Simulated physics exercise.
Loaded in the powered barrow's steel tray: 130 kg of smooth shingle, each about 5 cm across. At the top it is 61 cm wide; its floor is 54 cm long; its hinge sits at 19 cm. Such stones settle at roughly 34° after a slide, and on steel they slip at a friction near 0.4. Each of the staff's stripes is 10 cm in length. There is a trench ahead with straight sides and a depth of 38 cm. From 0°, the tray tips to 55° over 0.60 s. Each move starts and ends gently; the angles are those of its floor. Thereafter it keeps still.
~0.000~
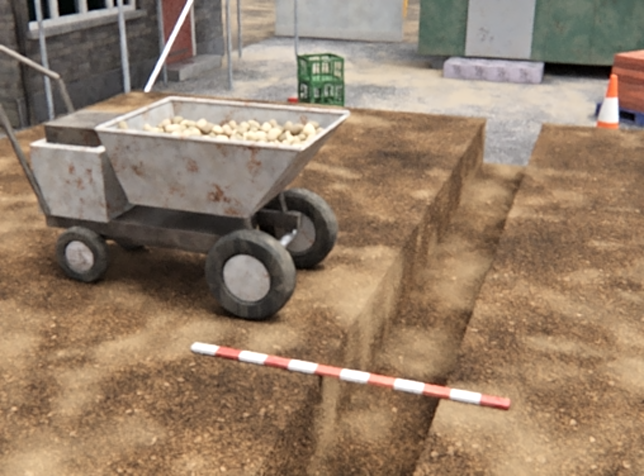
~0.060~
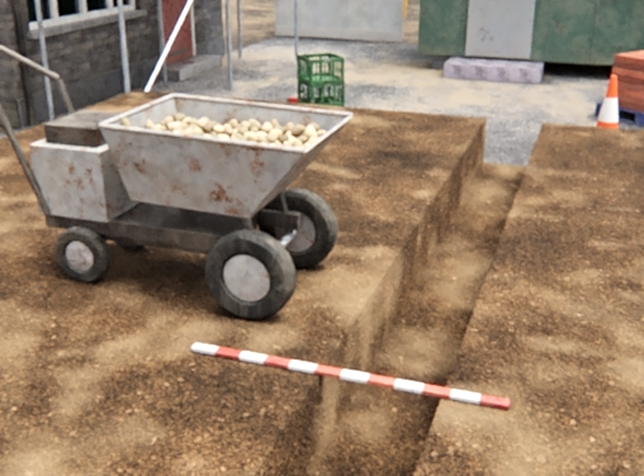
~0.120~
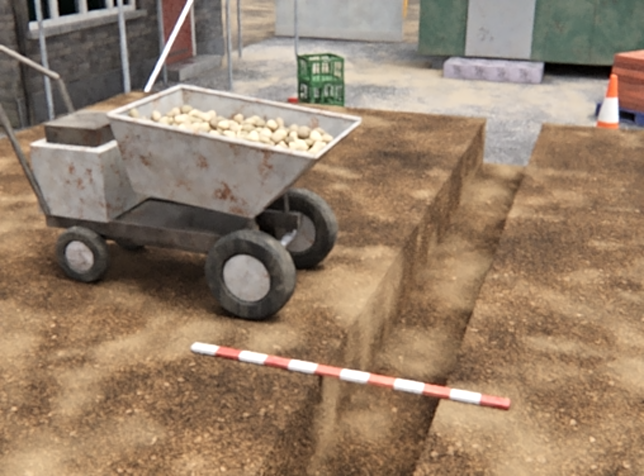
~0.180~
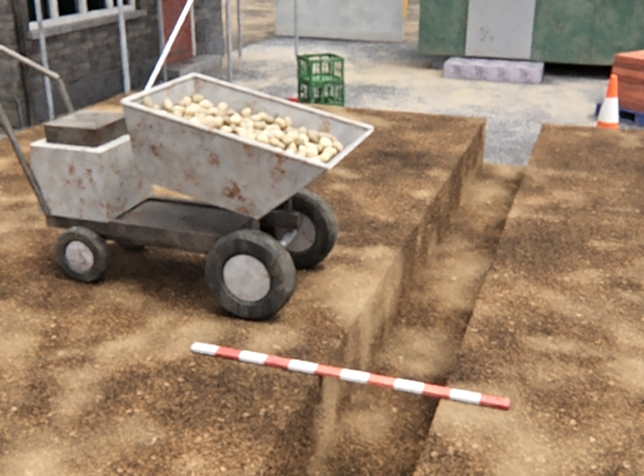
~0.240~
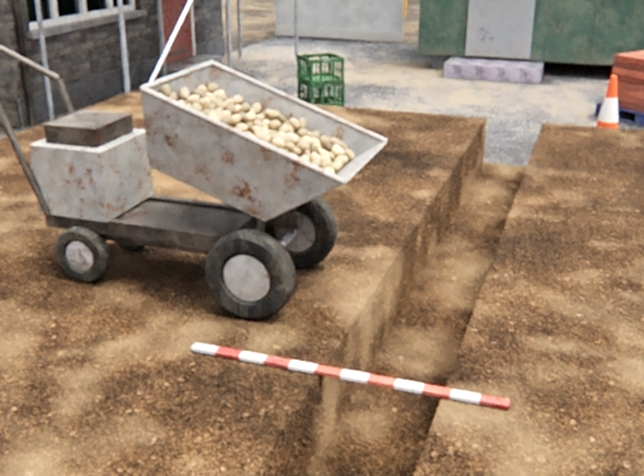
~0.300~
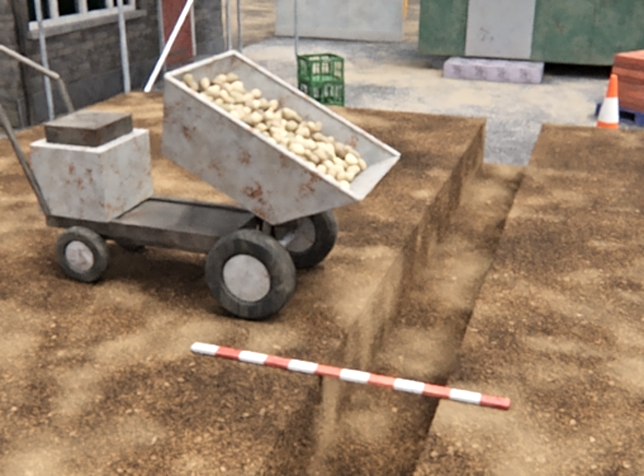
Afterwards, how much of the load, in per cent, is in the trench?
About 41 per cent.
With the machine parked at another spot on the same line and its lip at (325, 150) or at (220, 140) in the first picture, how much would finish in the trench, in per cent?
First place: Near 30%; second place: Near 60%.
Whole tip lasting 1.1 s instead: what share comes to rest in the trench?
My guess is near 55 percent.
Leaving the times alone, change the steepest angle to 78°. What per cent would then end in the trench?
It would be near 70 per cent.
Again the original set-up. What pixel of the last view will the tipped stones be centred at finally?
Centre estimate: Around (456, 376).
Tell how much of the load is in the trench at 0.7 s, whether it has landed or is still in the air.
About 5 per cent by then.
After 0.4 s the floor is at 46°; 100 % in the tray; the foremost stones are at (369, 218).
After 0.7 s the floor is at 55°; 93 % in the tray, 7 % in the trench; the foremost stones are at (455, 280).
After 1.0 s the floor is at 55°; 53 % in the tray, 19 % in the trench, 28 % past the trench; the foremost stones are at (596, 331).
After 3.0 s the floor is at 55°; 29 % in the tray, 41 % in the trench, 30 % past the trench; the foremost stones are past the picture's edge.
